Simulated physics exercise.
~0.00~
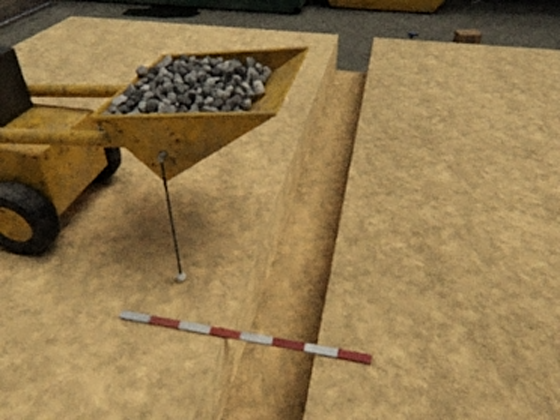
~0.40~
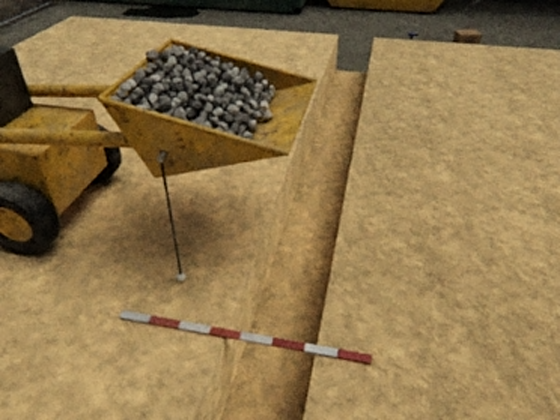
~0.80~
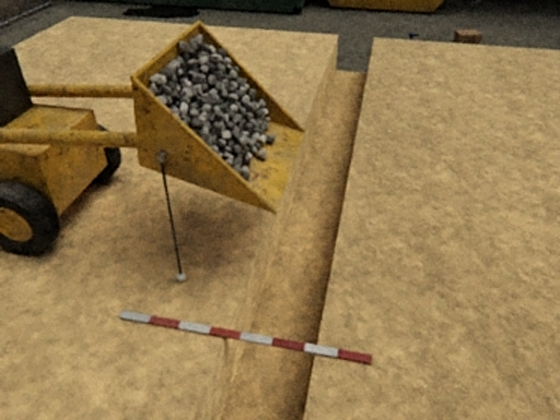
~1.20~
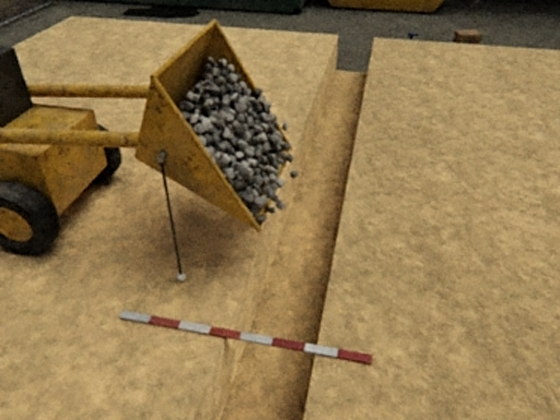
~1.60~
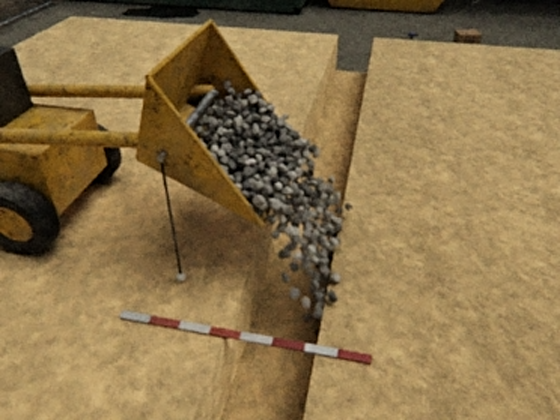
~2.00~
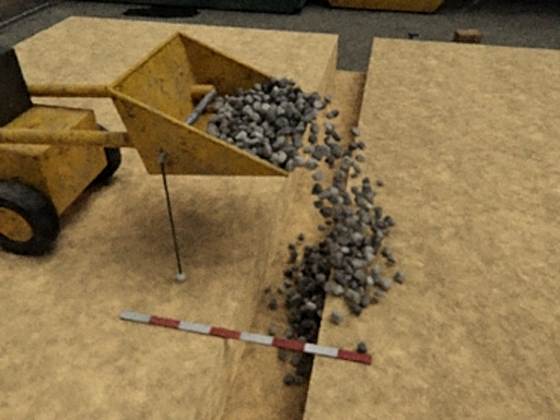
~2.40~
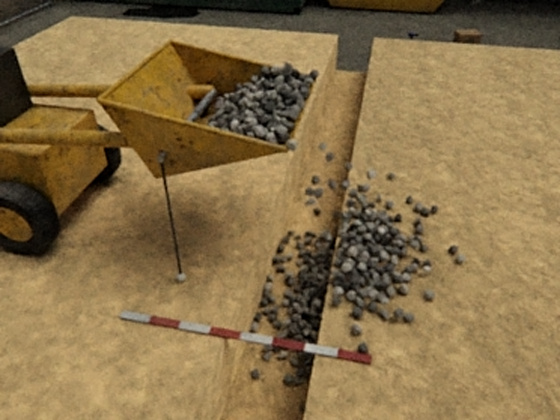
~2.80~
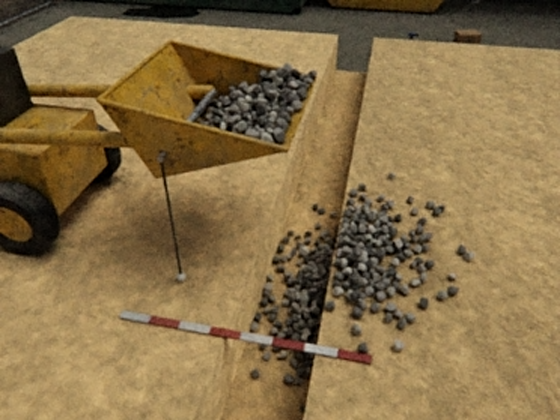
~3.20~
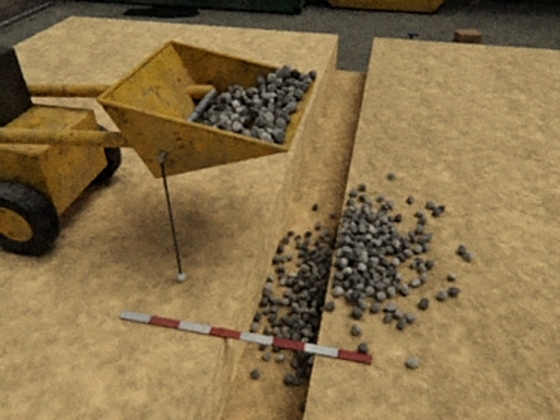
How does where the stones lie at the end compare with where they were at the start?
At the start the stones were all heaped in the yellow bucket on the left. By the end they were split up, with some still in the bucket, some down in the trench and some scattered on the ground to the right of it.
